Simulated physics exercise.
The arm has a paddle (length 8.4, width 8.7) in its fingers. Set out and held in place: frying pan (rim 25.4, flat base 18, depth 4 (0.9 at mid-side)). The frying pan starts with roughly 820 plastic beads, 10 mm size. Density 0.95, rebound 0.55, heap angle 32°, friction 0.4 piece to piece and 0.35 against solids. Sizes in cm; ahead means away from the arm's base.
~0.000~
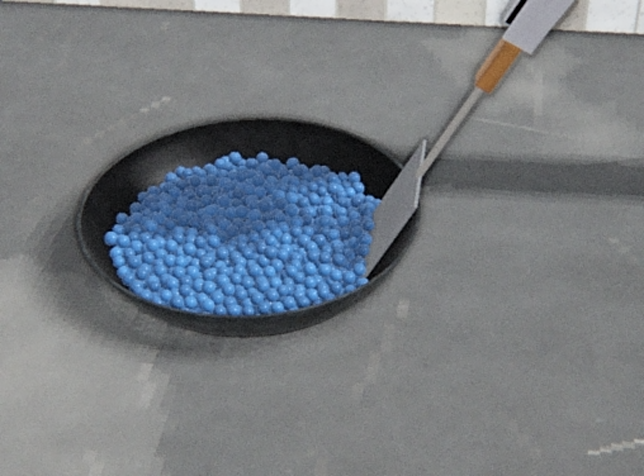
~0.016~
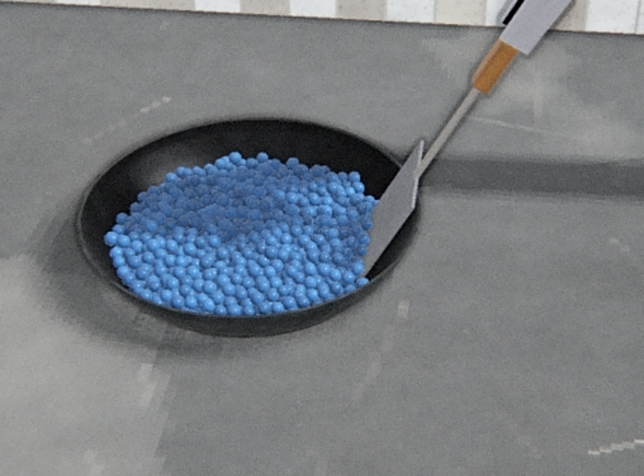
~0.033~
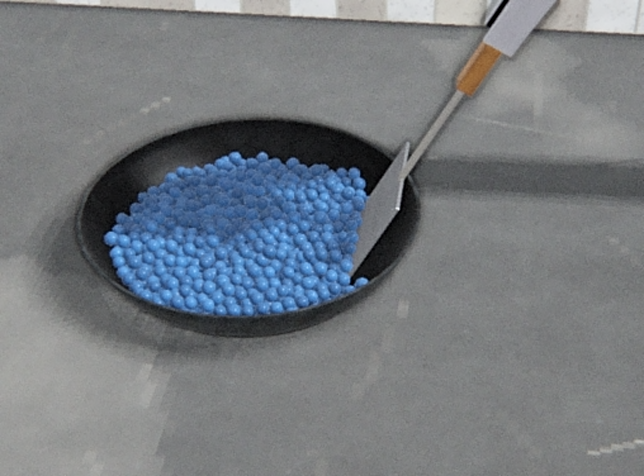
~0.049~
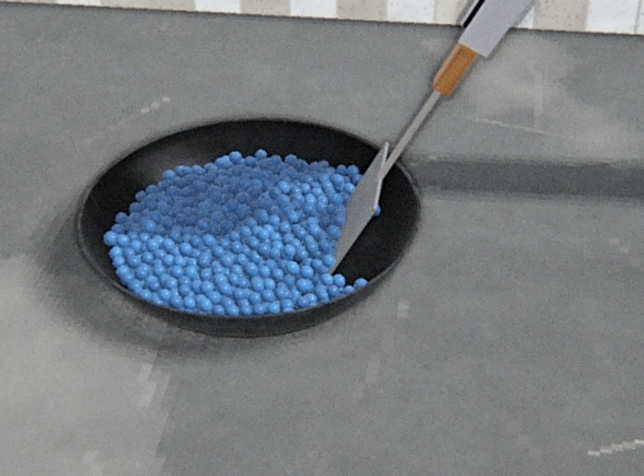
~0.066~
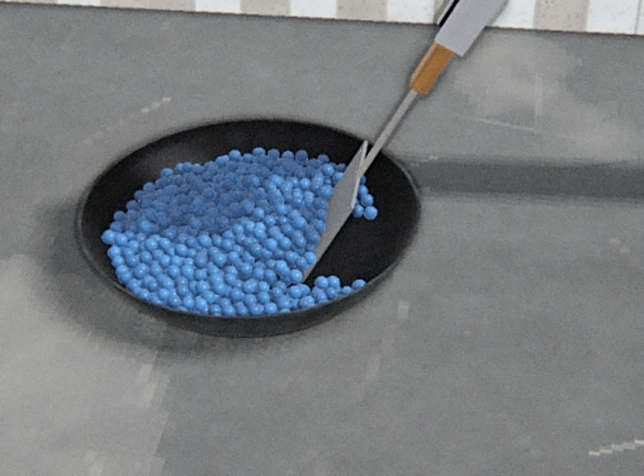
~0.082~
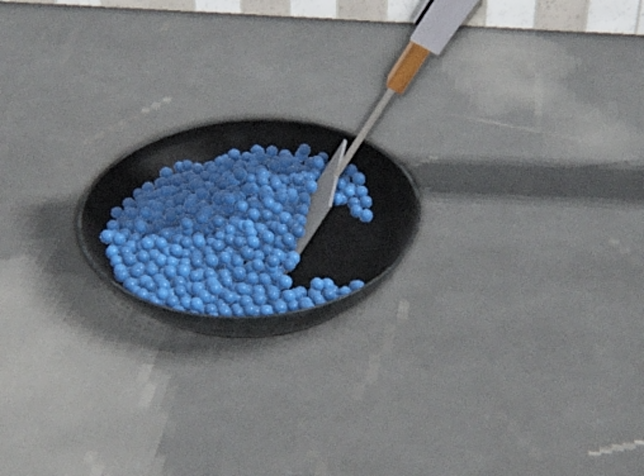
A paddle held by the arm rested at the right side of a black frying pan, then moved left through the blue plastic beads, pushing them together and baring a dark patch of pan behind it.
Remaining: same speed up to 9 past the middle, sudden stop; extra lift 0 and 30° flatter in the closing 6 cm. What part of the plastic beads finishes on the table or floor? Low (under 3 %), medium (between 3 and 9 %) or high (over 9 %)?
Answer: High; over 9 % of the plastic beads finish on the table or floor.
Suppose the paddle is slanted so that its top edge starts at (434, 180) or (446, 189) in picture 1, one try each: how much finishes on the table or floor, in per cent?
Some 10 and 10 per cent.
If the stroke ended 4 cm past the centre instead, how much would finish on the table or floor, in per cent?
It would be near 0 per cent.
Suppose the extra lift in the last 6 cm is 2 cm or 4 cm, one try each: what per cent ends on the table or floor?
About 25 and 25 per cent.
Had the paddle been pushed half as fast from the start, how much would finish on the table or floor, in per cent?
It would be near 5 per cent.
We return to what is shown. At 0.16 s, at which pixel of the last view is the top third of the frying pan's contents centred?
Near (173, 204).
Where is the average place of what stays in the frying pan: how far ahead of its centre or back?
Roughly 4.0 cm ahead.
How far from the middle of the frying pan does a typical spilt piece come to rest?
About 20 cm.
After 0.12 s, sloping 62°, highest piece 6 above the table; 825 in the frying pan.
After 0.16 s, sloping 52°, highest piece 7 above the table; 825 in the frying pan.
After 0.38 s, sloping 32°, highest piece 6 above the table; 692 in the frying pan, 127 on the table or floor, 6 on the blade or in flight.
After 1.43 s, sloping 32°, highest piece 5 above the table; 689 in the frying pan, 136 on the table or floor.
At rest, 689 in the frying pan, 136 on the table or floor. That is 16 % on the table or floor.
